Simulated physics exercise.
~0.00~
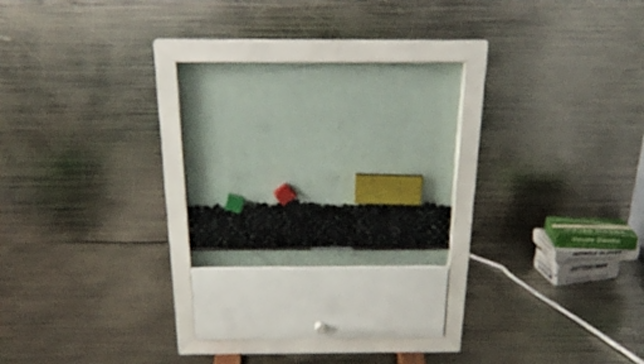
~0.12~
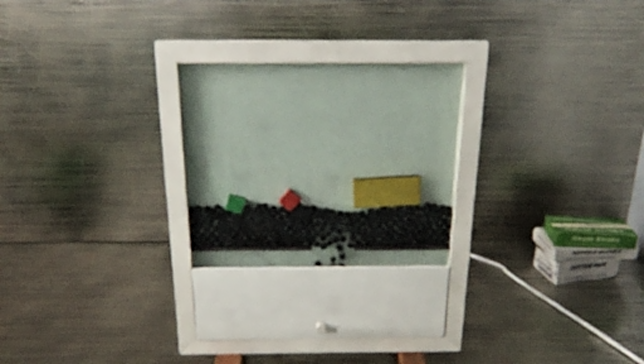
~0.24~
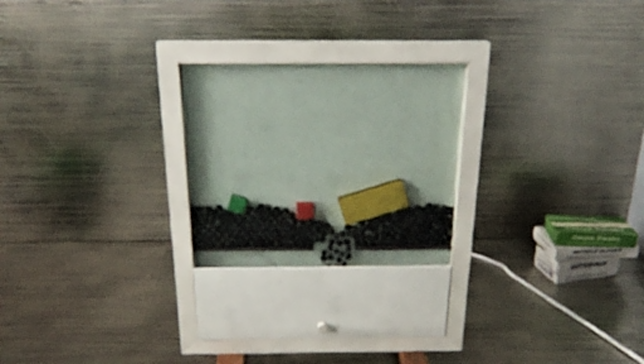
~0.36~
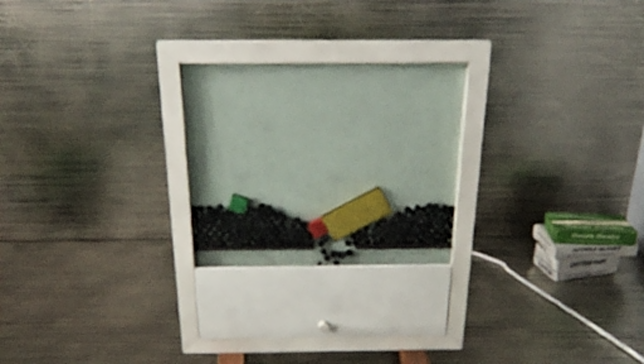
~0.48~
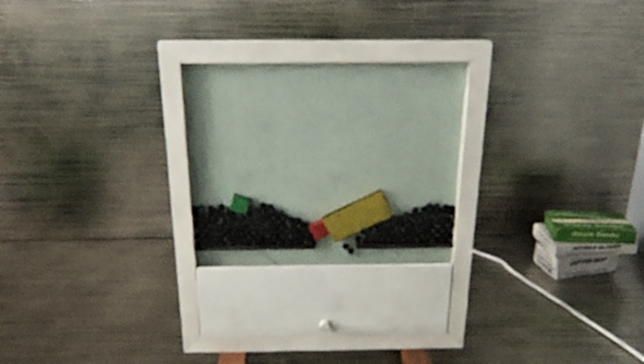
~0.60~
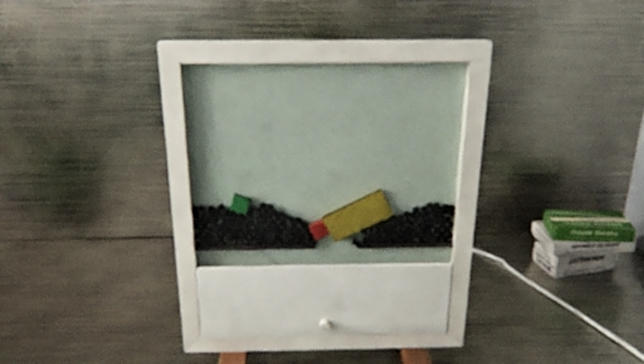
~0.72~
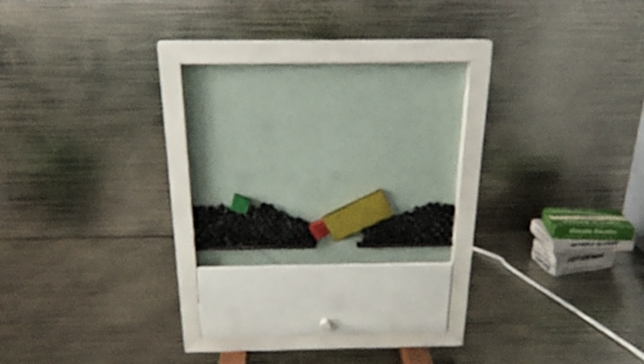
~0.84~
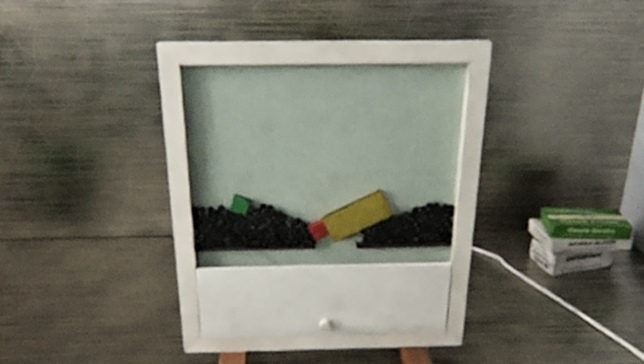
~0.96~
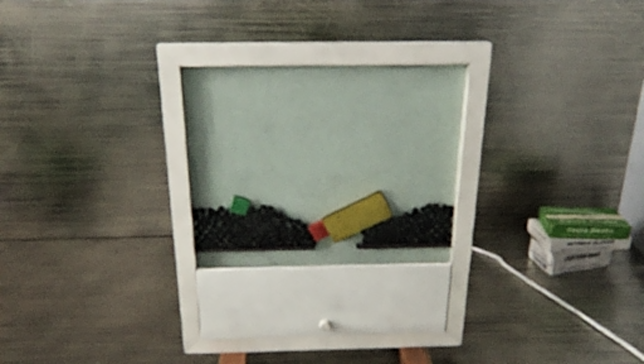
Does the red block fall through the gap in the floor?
No, the red block slides down into the hollow but stays inside the case, resting beside the lower end of the tilted yellow block.
We see a white-framed case holding black beads with green, red and yellow blocks on top. Beads drain through a gap in the floor, the red block slides right and down into the hollow, the yellow block tilts against it, and everything comes to rest.
